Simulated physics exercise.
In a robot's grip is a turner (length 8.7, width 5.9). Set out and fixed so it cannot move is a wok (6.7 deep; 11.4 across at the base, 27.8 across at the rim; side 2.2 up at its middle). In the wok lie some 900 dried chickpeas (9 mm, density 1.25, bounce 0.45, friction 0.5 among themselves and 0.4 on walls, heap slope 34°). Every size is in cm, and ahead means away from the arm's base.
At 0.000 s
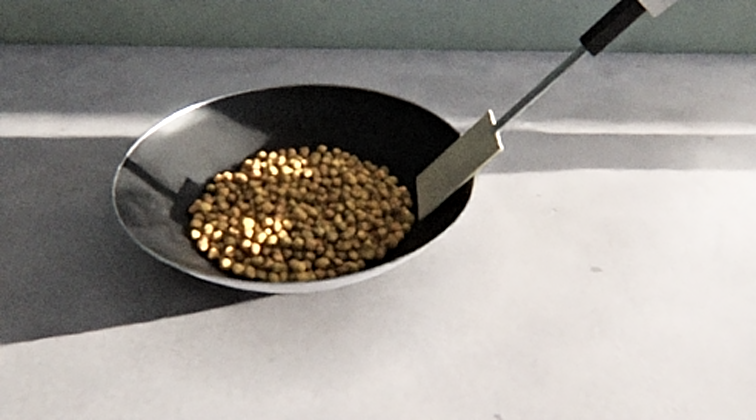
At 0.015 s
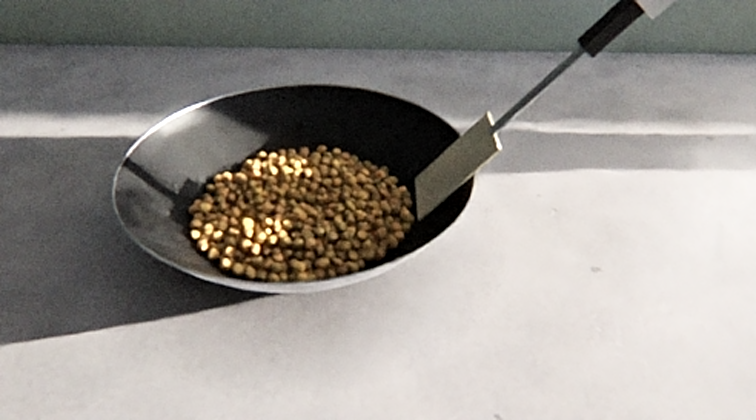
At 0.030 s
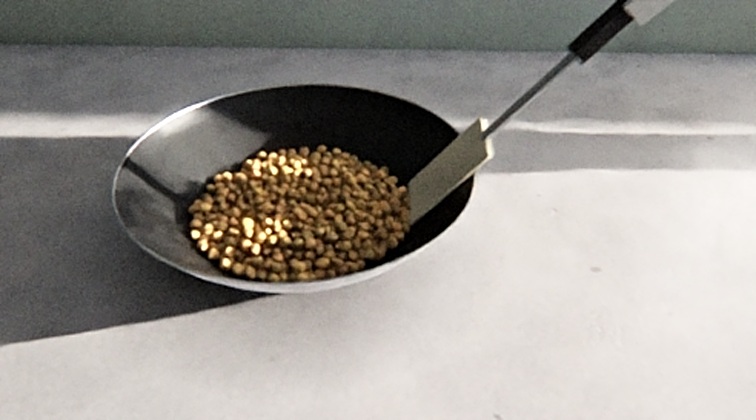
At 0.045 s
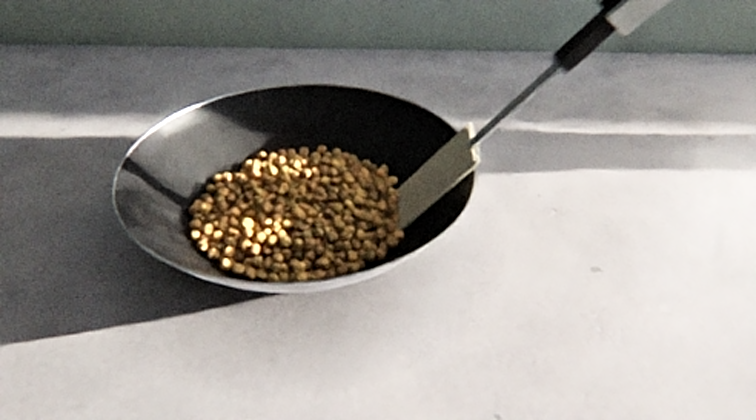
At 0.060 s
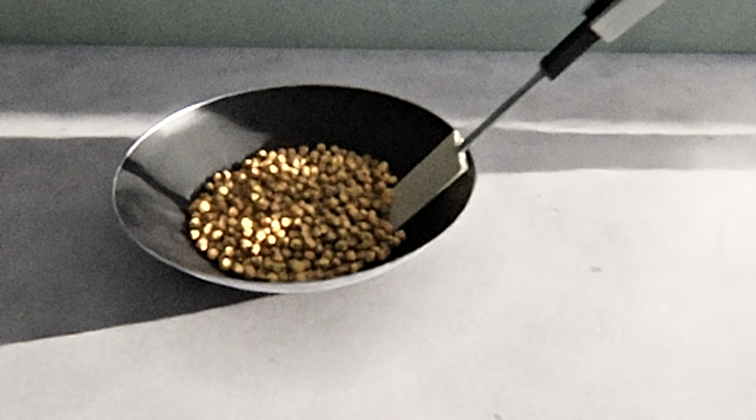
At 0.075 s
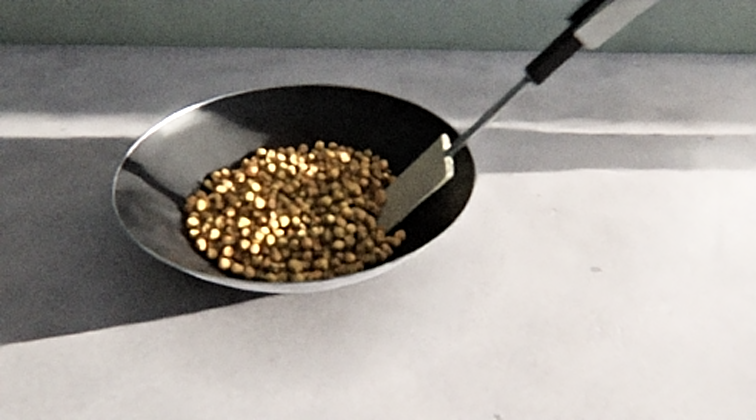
A dark, shallow wok holding a heap of golden-brown dried chickpeas sits on a pale grey surface crossed by shadows, seen from above at an angle, with a grey-green band behind. A turner with a flat, pale blade and a dark and light grey handle slants in from the upper right. At first almost still, it slides left and slightly down, pushing the nearest chickpeas leftward, while the camera stays still.
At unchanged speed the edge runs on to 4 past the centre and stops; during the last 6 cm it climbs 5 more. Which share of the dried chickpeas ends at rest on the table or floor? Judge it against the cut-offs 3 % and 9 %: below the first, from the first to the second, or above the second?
Below 3 %.
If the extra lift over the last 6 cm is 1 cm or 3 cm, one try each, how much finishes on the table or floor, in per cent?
I'd say close to 0 percent for the first and close to 0 percent for the second.
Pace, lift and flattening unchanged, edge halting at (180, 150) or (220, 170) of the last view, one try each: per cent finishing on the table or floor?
First try roughly 10 percent, second roughly 0 percent.
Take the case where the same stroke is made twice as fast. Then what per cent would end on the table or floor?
In that case, close to 10 per cent.
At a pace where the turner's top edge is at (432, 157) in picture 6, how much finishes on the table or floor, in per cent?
Share: Roughly 0 %.
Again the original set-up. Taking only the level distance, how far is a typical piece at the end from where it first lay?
I'd put it at close to 2 centimetres.
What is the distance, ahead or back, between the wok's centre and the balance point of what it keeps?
I'd say close to 3.0 cm toward the front.
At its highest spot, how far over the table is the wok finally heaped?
Near 5.5 centimetres high.
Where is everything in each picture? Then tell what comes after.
In the first frame, turner top edge at (496, 129), sloping 50°; upper third of the load around (305, 204), from x 195 to 410, top at y 150; 900 in the wok.
In the second frame, turner top edge at (495, 130), sloping 50°; upper third of the load around (305, 204), from x 195 to 410, top at y 150.
In the third frame, turner top edge at (486, 135), sloping 50°; upper third of the load around (305, 204), from x 195 to 410, top at y 150.
In the fourth frame, turner top edge at (473, 143), sloping 50°; upper third of the load around (305, 203), from x 195 to 400, top at y 150.
In the fifth frame, turner top edge at (460, 149), sloping 50°; upper third of the load around (309, 200), from x 190 to 400, top at y 150.
In the sixth frame, turner top edge at (448, 154), sloping 50°; upper third of the load around (304, 198), from x 190 to 400, top at y 145; 900 in the wok.
After 0.13 s, sloping 50°, highest piece 4 above the table; 900 in the wok.
After 0.19 s, sloping 50°, highest piece 6 above the table; 900 in the wok.
After 0.41 s, sloping 50°, highest piece 6 above the table; 900 in the wok.
After 1.46 s, sloping 50°, highest piece 5 above the table; 900 in the wok.
At rest, 900 in the wok. That is 0 % on the table or floor.
